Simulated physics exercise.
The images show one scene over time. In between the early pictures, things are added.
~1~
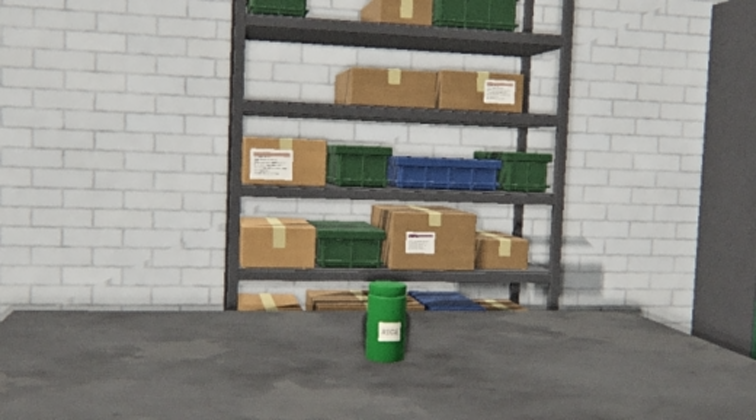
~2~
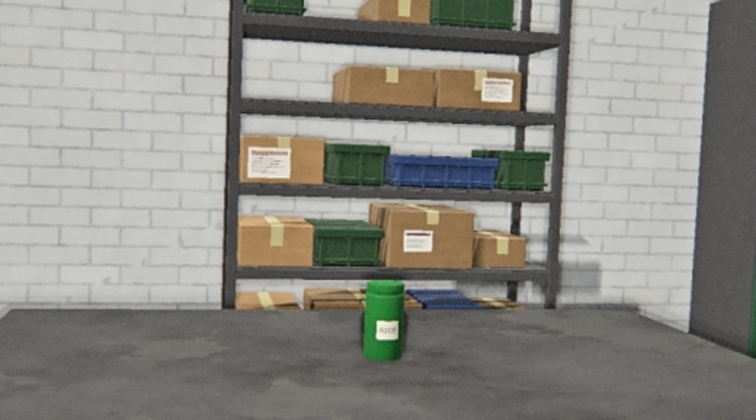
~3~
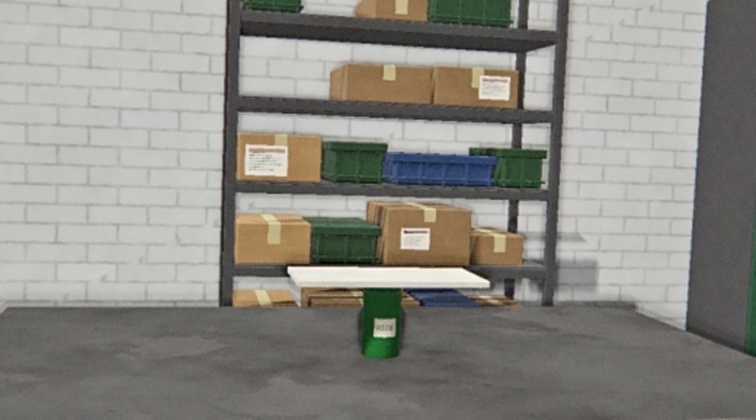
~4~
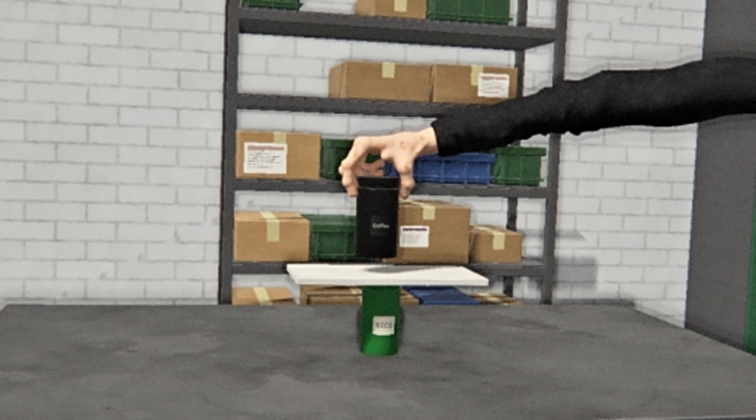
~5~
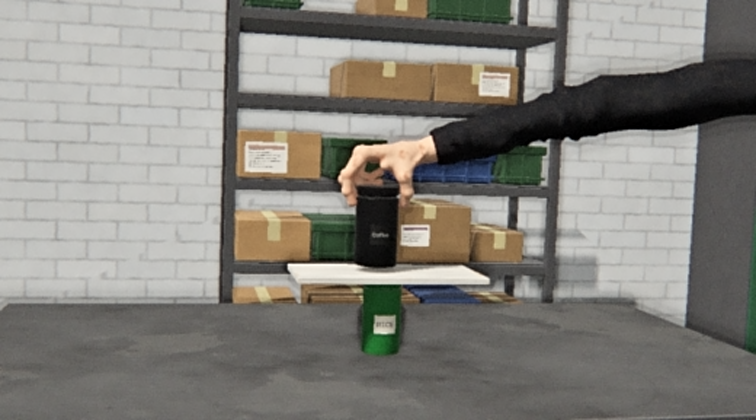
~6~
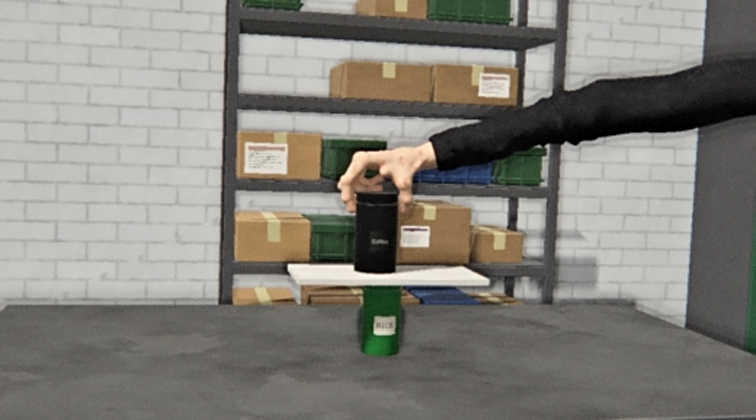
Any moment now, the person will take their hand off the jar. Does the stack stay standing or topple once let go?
It is going to remain upright.
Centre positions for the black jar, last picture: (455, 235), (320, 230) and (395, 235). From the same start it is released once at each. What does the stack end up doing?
So, first it tips over, next it tips over, and last it stays steady.
Then, 0.80 s after the last picture, nothing has stirred.
Then, 1.70 s after the last picture, black jar resting near (376, 233).
At rest, all 3 in place. Seen from the same camera at the end, black jar near (376, 233). The stack holds.
